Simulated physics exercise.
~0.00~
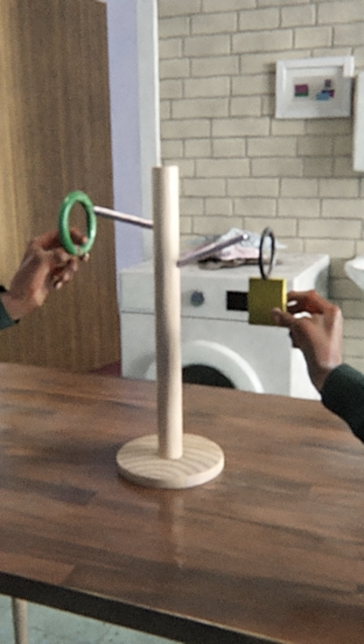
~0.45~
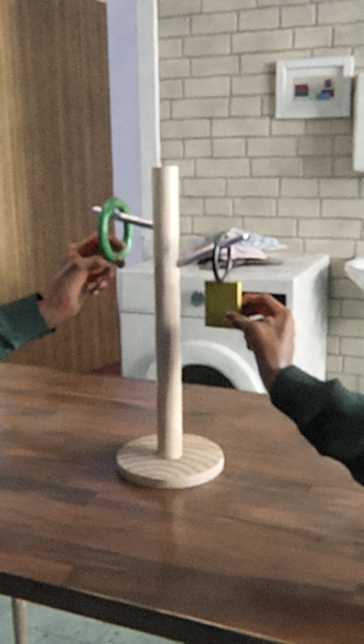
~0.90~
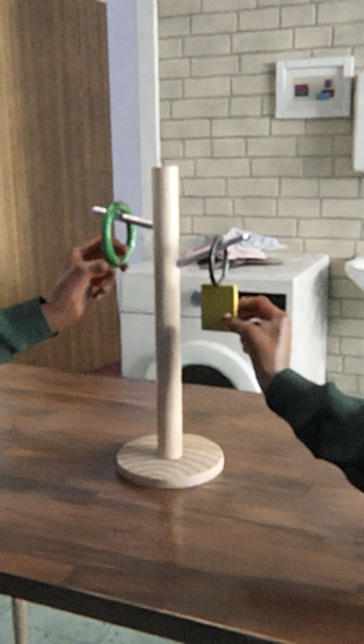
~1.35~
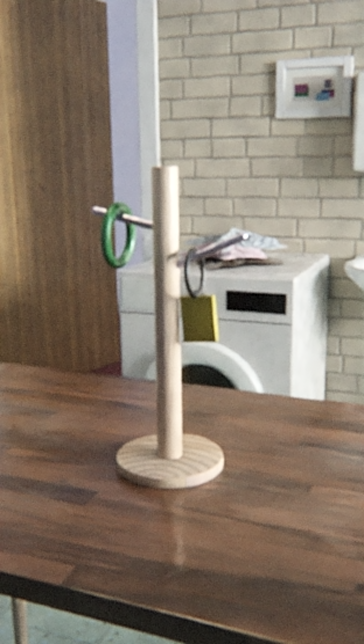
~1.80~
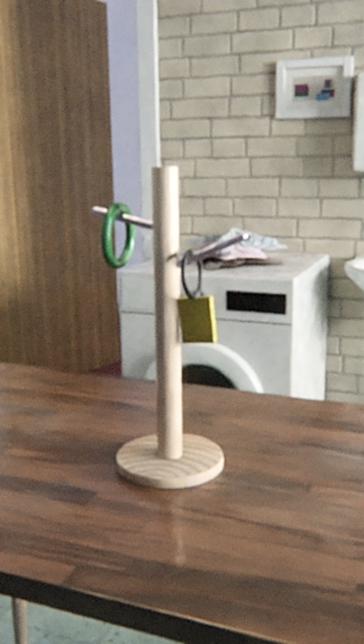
A green ring and a yellow tag with a dark loop are carried in by two hands, one from each side, toward a pale wooden stand on a brown table, seen from the front in a room with a brick wall and a white washing machine behind. The left hand moves the ring rightward onto the left peg, while the right hand brings the tag leftward to the other peg. Both hands let go and withdraw. The tag shifts slightly as it settles, while the ring stays still. At the end, both hang from the stand, one on each side.
